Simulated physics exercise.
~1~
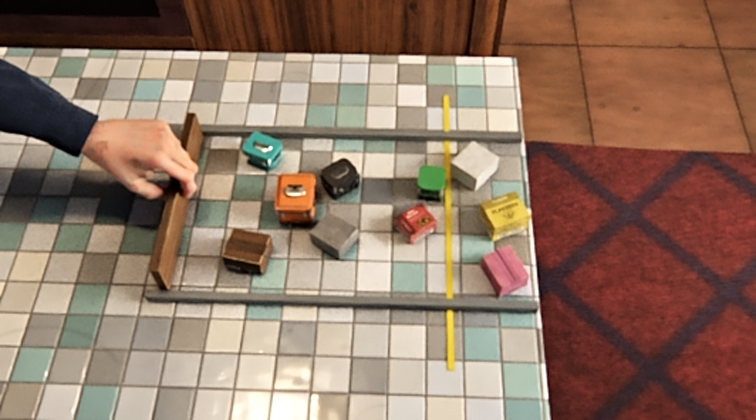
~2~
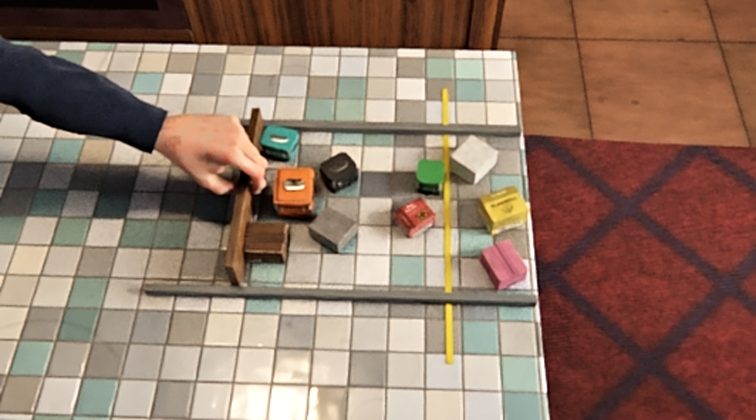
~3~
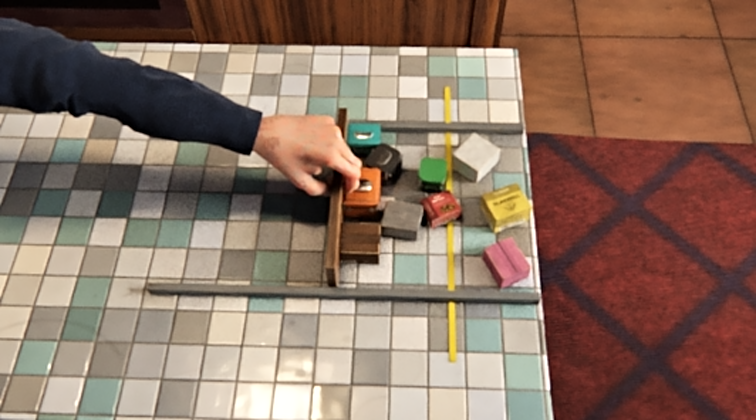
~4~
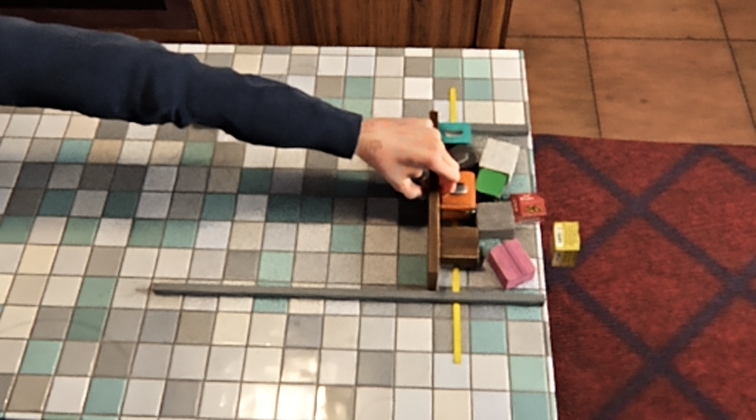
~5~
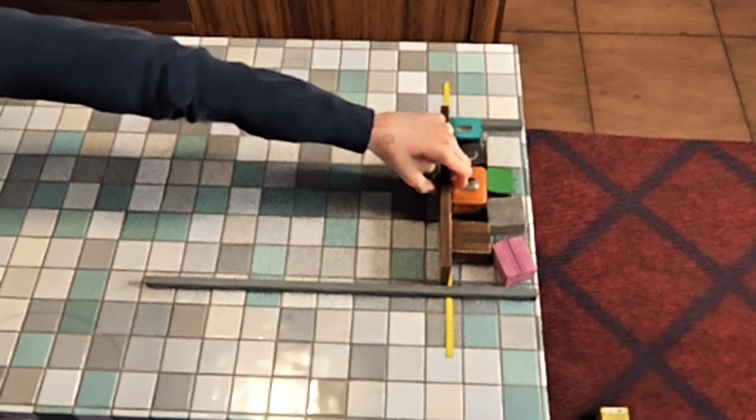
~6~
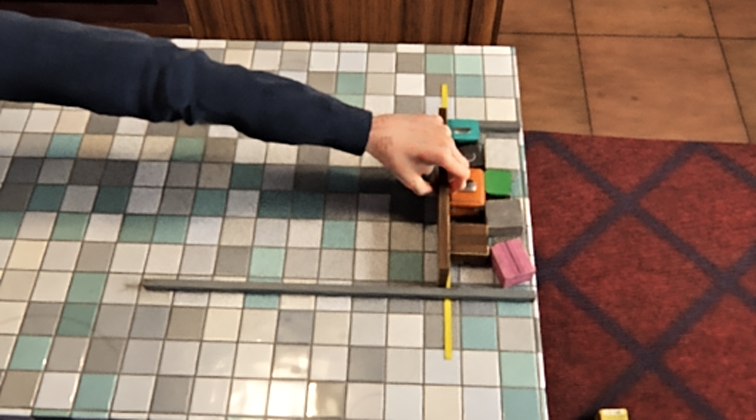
On a tiled tabletop seen from above by a slightly swaying camera, a hand holds an upright wooden board at the left, between two grey rails. Ten small boxes and blocks, among them turquoise, orange, black, brown, grey, green, red, yellow and pink ones, lie between it and the table's right edge, beyond a yellow tape line. The hand pushes the board rightward, gathering the nearest pieces and bunching them together. Near the tape, the red and yellow boxes are shoved over the edge. The board stops at the tape, with the yellow box down on the red rug and the remaining pieces packed at the edge.
